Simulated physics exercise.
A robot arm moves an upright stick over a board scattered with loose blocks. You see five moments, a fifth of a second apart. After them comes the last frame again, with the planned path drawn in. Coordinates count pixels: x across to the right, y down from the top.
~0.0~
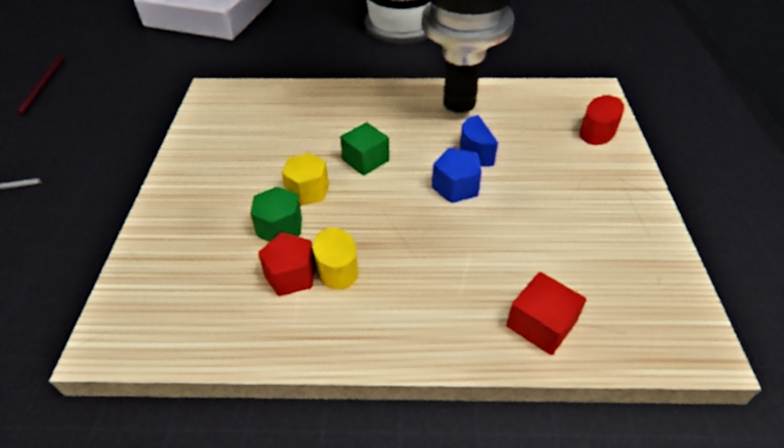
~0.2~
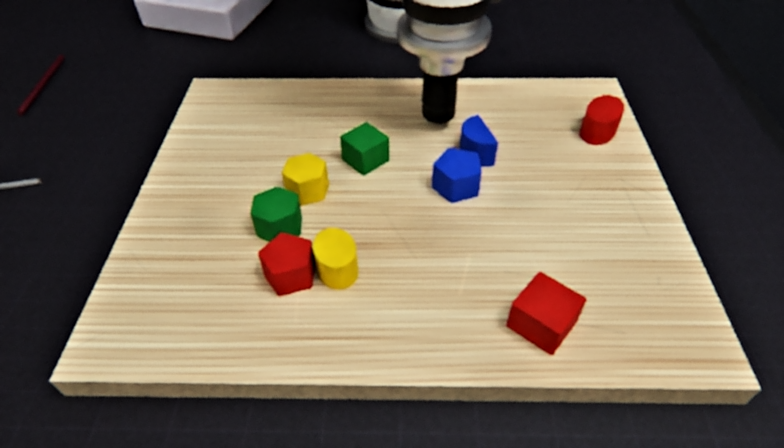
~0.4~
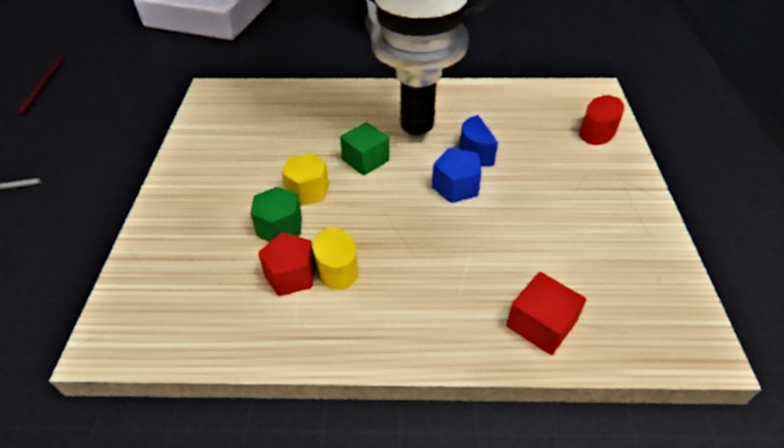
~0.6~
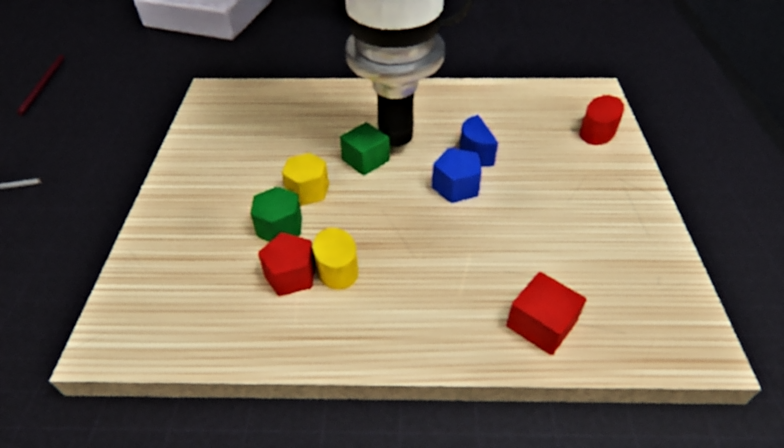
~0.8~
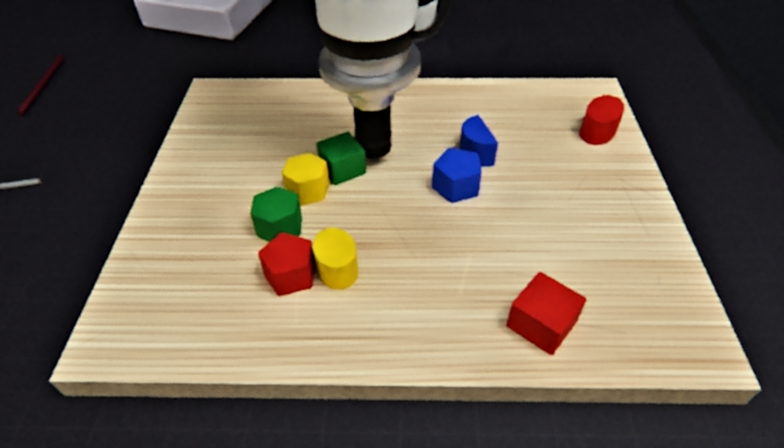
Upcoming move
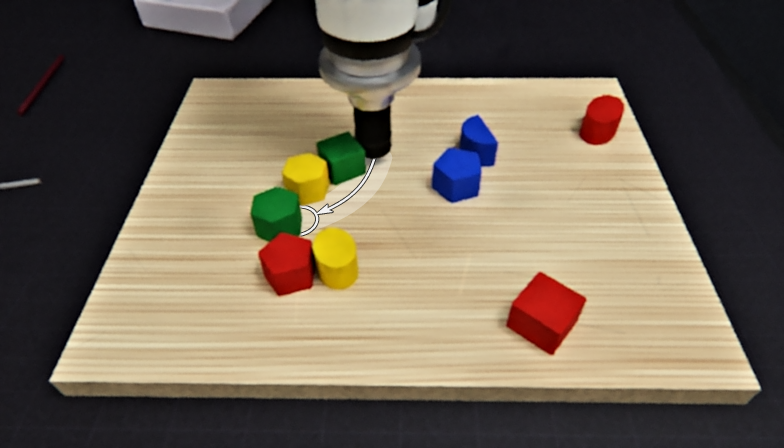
A robot arm lowered its black stick diagonally down and left across a wooden board of colorful blocks, then nudged the green cube left, right up beside the yellow hexagonal block.
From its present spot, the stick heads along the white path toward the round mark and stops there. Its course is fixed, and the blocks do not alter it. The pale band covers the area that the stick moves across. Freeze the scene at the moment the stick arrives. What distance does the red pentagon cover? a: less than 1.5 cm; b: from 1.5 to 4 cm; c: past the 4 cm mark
I choose a.
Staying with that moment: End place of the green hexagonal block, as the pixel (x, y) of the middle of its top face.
My prediction: (248, 215).
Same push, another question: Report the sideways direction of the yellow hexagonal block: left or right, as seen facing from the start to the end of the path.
Shifted right.
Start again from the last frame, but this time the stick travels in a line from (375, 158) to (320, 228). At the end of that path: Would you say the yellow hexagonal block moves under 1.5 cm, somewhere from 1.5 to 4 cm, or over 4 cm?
I'd go with over 4 cm for this block.
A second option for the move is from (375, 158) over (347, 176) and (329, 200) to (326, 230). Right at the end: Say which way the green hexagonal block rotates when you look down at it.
It is turned anticlockwise.
Drawn move, from (375, 158) by way of (362, 183) and (336, 205) to (298, 221).
What follows on the original path. One third of the way, stick (361, 174); green hexagonal block (270, 205), turned 15° anticlockwise; yellow hexagonal block (283, 175), turned 40° clockwise; green square (322, 167), turned 20° clockwise.
Two thirds of the way, stick (334, 196); green hexagonal block (262, 209), turned 35° anticlockwise; yellow hexagonal block (253, 177), turned 65° clockwise; green square (292, 181), turned 45° clockwise.
At the end, stick (296, 211); green hexagonal block (248, 215), turned 70° anticlockwise; red pentagon still; yellow hexagonal block (227, 173), turned 80° clockwise; green square (262, 182), turned 55° clockwise.
